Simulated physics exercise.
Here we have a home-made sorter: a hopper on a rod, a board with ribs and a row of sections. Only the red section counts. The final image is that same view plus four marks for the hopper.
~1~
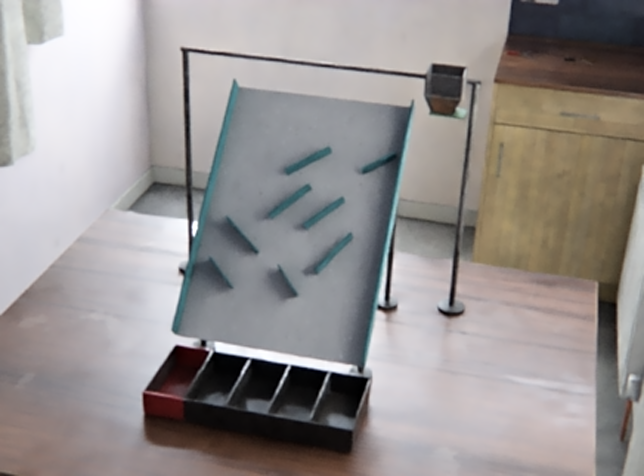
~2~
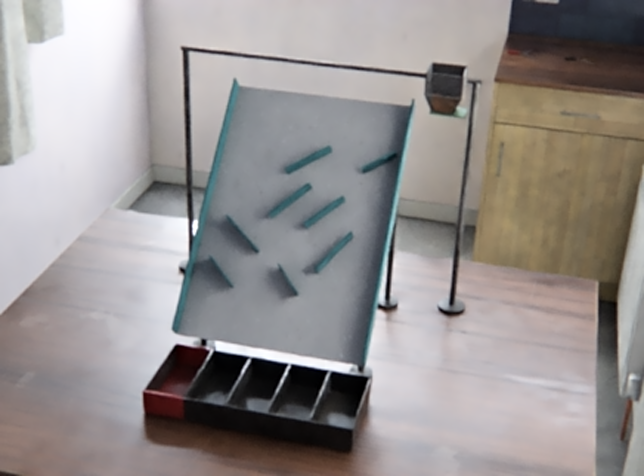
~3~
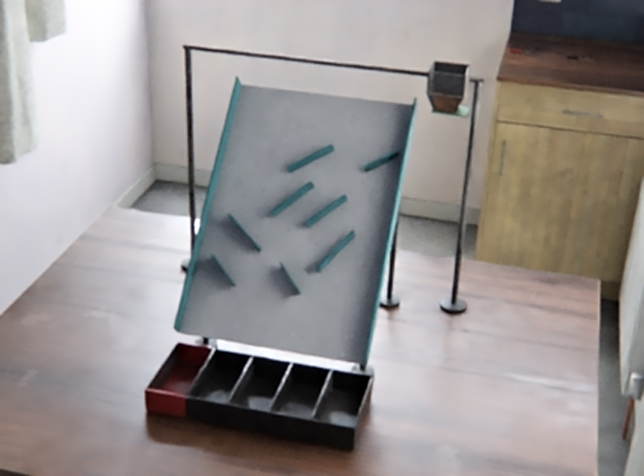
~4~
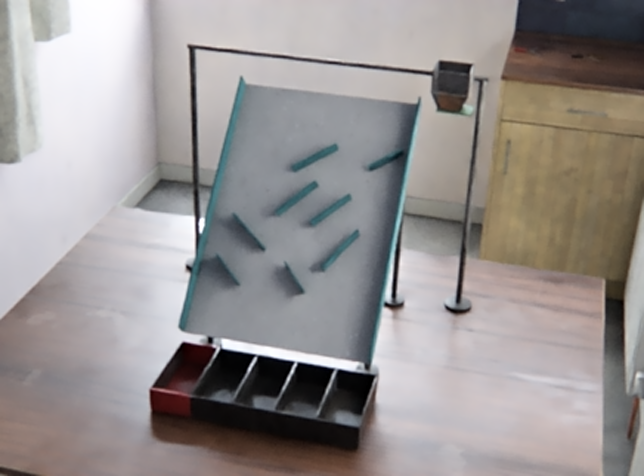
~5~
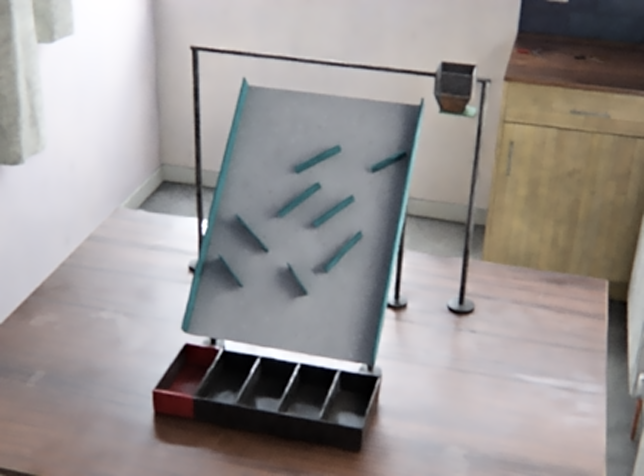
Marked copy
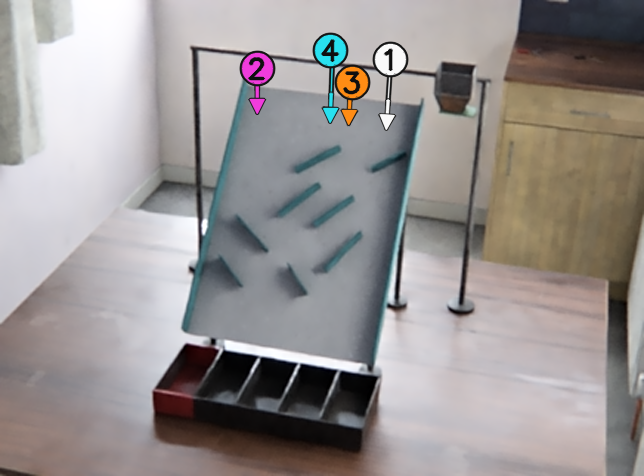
We see a tilted grey board with short teal ribs on a wooden table, a small hopper on a rod at upper right and a row of sections below, one red; nothing moves except the view, which shifts slightly.
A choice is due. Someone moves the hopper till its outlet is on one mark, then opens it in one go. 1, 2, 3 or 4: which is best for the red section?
2 works best here.
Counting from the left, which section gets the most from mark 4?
The third.
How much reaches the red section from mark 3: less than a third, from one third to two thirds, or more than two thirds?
It is less than a third.
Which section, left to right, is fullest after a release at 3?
The third.
On the marked copy, mark 1 meets the board at (386, 124); mark 2 meets the board at (257, 108); mark 3 meets the board at (348, 119); mark 4 meets the board at (330, 117).
For mark 1, roughly a quarter in the red section, roughly two thirds in other sections, about a tenth outside the box.
For mark 2, roughly half in the red section, roughly a third in other sections, about a tenth outside the box.
For mark 3, about a tenth in the red section, the larger part in other sections, about a tenth outside the box.
For mark 4, roughly a quarter in the red section, roughly two thirds in other sections, about a tenth outside the box.
